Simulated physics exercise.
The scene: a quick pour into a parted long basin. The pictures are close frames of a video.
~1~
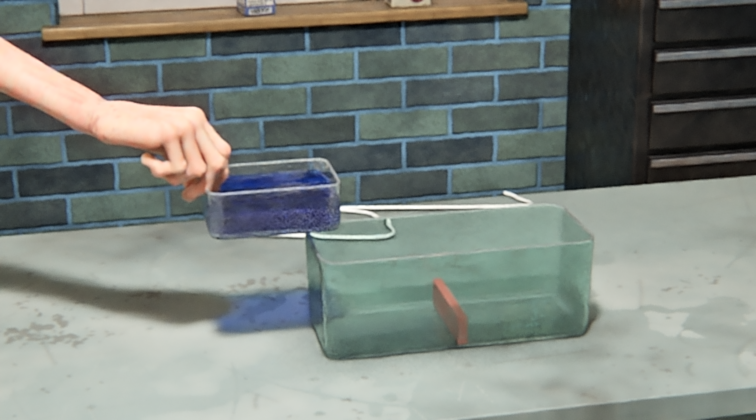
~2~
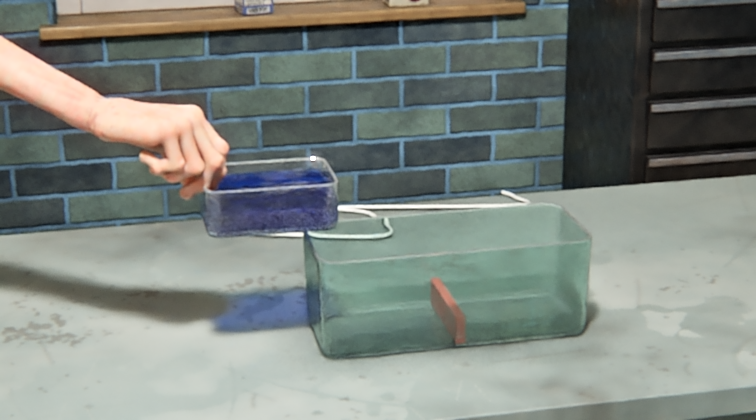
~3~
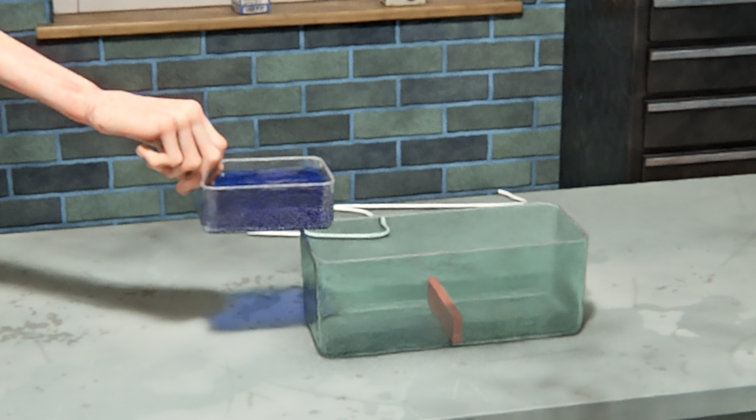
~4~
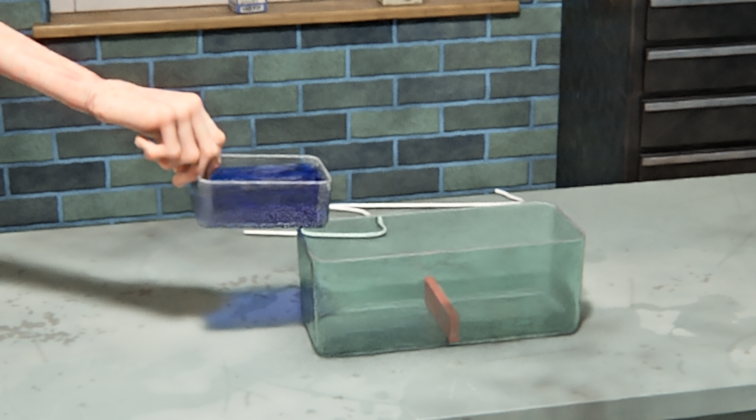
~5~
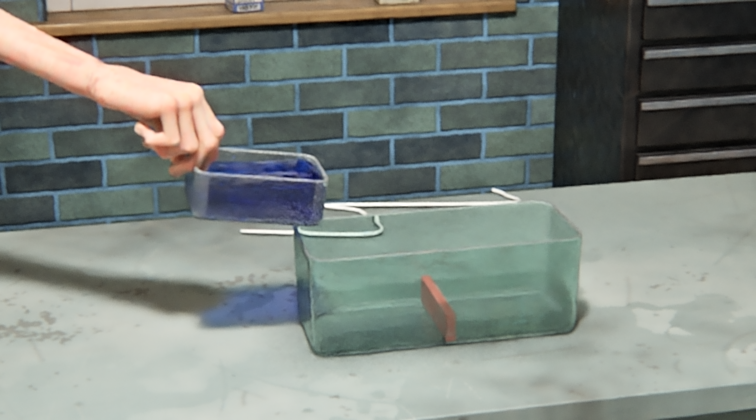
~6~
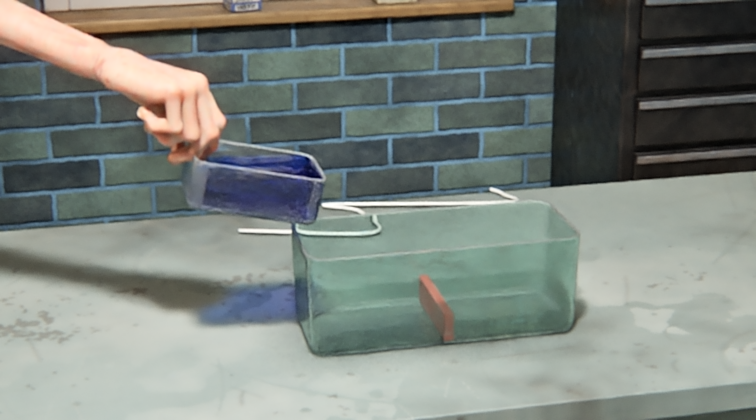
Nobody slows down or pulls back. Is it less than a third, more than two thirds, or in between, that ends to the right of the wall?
The share right of the wall is under a third.
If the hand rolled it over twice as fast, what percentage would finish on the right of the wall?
Close to 25 per cent.
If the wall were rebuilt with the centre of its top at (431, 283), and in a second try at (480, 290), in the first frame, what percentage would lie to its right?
Roughly 5 per cent, and 5 per cent.
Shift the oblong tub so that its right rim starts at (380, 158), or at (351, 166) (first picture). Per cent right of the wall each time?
In turn 60 and 20 in a hundred.
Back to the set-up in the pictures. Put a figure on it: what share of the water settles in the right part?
Near 15 %.
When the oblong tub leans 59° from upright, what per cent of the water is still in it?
It comes to 40 per cent or so.
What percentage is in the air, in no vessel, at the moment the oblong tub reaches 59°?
Some 40 per cent.
A moment on, the oblong tub is tipped part way and 38 per cent is still to pour, 24 is left of the wall and 0 right of it.
Next, the oblong tub is tipped on its side and 10 per cent is still to pour, 74 is left of the wall and 6 right of it.
Then the oblong tub is tipped on its side and 2 per cent is still to pour, 79 is left of the wall and 13 right of it.
Later the oblong tub is tipped on its side and 1 per cent is still to pour, 79 is left of the wall and 16 right of it.
In the end 79 per cent lies left of the wall, 16 right of it and 4 outside.
